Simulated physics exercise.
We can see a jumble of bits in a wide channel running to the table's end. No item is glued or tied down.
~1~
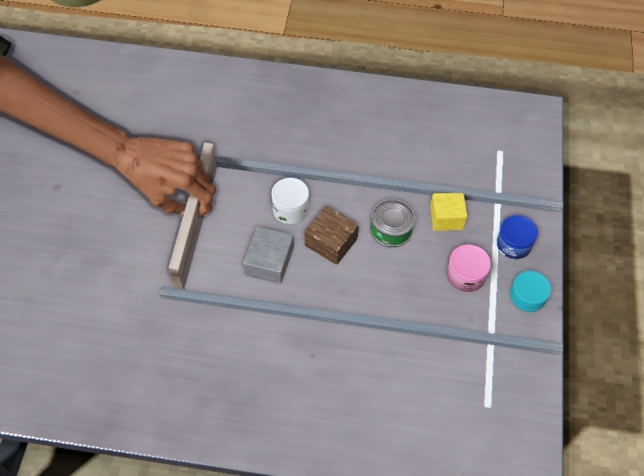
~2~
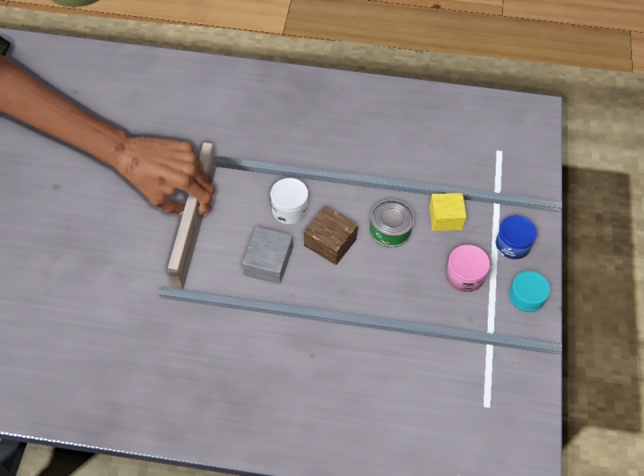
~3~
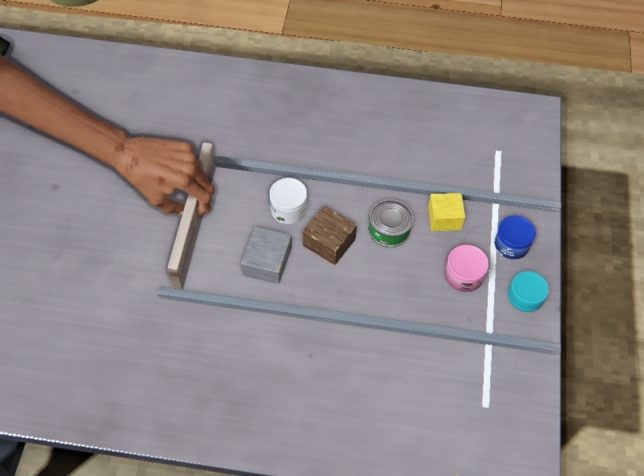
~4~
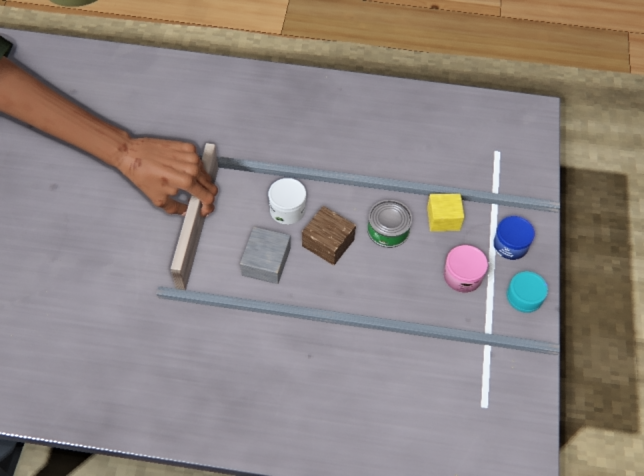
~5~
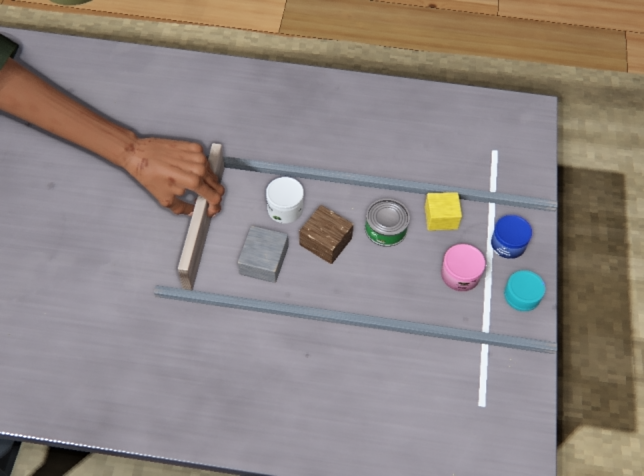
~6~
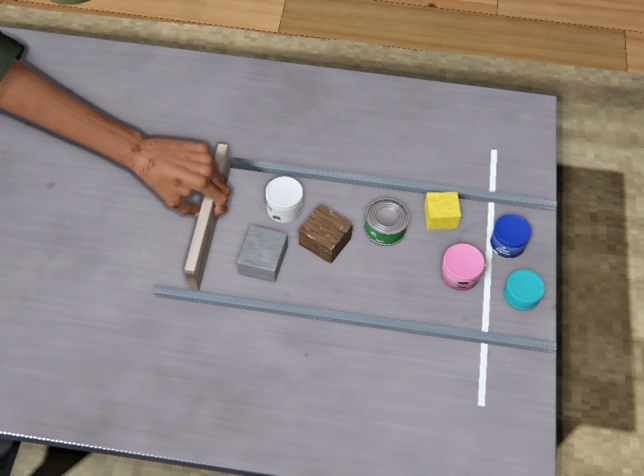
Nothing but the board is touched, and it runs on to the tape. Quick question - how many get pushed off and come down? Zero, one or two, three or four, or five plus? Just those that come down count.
Most likely either three or four will drop off.
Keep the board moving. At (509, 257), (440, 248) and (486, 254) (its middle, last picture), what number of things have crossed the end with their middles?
Result per place: 5; 0; 3.
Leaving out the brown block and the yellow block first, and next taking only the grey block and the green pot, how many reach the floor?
You'd see 2 fallen, and 1 in the other try.
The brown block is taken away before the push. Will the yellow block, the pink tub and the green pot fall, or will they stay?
The yellow block stays put; the pink tub stays put; the green pot stays put.
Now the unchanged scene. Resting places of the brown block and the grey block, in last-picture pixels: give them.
For the brown block it's (534, 259), and for the grey block it's (508, 297).
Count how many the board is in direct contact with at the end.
The answer is 2.
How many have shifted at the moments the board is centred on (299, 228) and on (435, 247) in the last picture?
First 4, then 8.
A little later, none off yet; turquoise lid at rest near (524, 290); blue tub at rest near (510, 236); pink tub at rest near (462, 267).
Next, none off yet; turquoise lid shifted a little near (544, 295); blue tub shifted a little near (530, 243); pink tub shifted about its own width near (506, 289).
When it is over, the number that fall off is three or four; down, yellow block, blue tub and turquoise lid.
